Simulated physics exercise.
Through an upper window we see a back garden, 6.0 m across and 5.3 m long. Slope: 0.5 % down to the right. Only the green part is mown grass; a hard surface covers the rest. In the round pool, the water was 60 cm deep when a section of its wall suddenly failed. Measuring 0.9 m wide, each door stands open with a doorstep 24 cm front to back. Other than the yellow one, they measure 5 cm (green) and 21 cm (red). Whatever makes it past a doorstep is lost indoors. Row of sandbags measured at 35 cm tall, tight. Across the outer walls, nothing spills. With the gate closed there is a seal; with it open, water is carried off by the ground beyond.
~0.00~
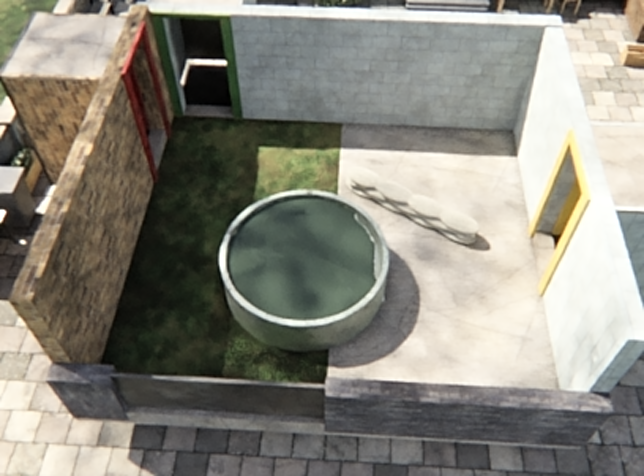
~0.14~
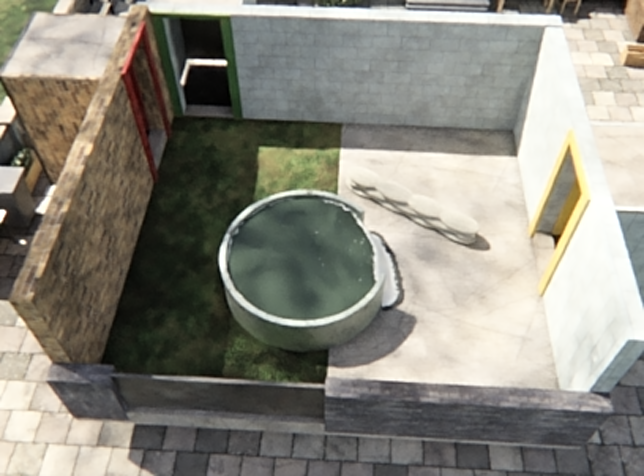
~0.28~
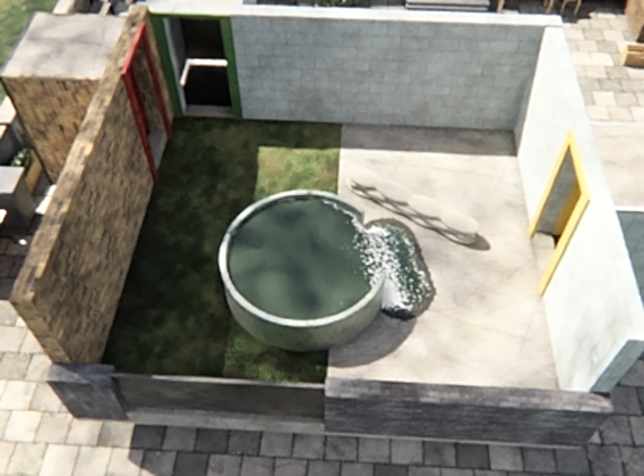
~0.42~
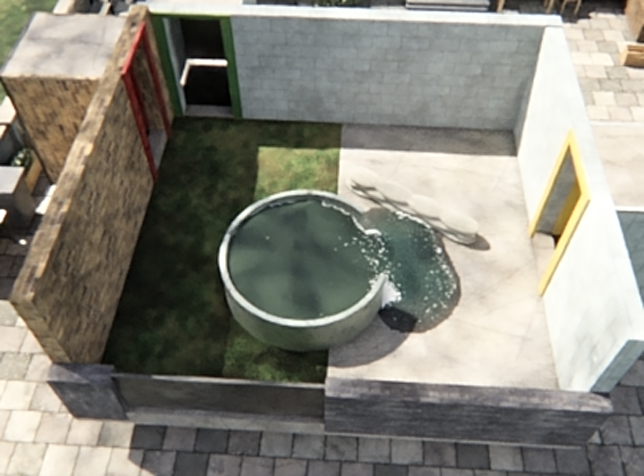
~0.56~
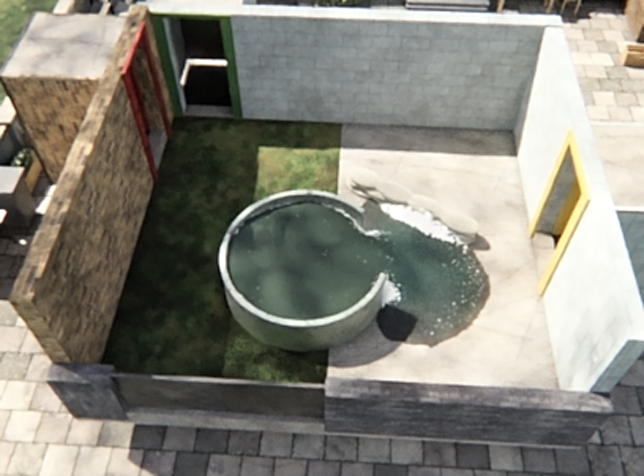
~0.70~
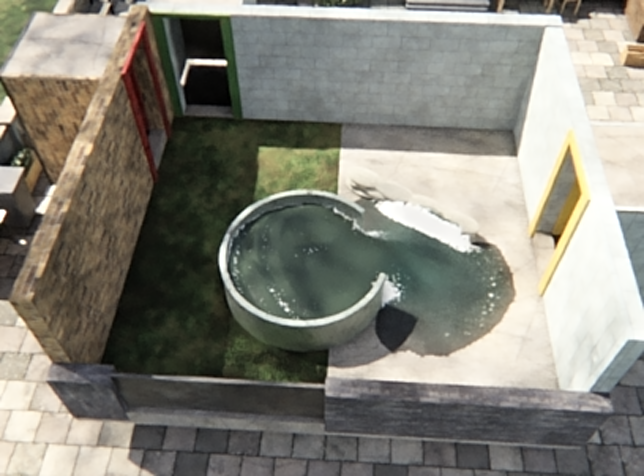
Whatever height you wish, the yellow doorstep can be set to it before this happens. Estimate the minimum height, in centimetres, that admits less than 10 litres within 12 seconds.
Roughly 31 centimetres.
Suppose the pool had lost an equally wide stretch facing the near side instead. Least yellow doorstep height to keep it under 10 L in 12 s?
About 7.0 cm.
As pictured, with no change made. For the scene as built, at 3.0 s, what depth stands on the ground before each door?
Depth at green 0 cm, at red 0 cm, at yellow 21 cm.
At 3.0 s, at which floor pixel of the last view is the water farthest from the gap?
(511, 133).
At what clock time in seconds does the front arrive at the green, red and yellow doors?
It reaches green at 6.5 s, red at 6.0 s, and yellow at 0.9 s.
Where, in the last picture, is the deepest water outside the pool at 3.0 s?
Check close to (559, 406).
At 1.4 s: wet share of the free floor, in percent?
I'd estimate about 20 percent.
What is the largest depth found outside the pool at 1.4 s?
40 cm.
After 1.4 s water covers 20 % of the floor, deepest (40 cm) near (435, 233); 30 cm at the yellow door, 13 litres in over its 17 cm doorstep.
After 3.0 s water covers 50 % of the floor, deepest (36 cm) near (559, 406); 21 cm at the yellow door, 97 litres in over its 17 cm doorstep.
After 12.0 s water covers 95 % of the floor, deepest (10 cm) near (316, 124); 8 cm at the yellow door, 112 litres in over its 17 cm doorstep.
At the yellow door as built, the water arrived by 0.9 s and peaked near 30 cm at 1.4 s.
With a doorstep of 25 cm, 36 litres would have come in within the 12 s; with 34 cm, 5 litres. So under 10 litres takes about 31 cm.
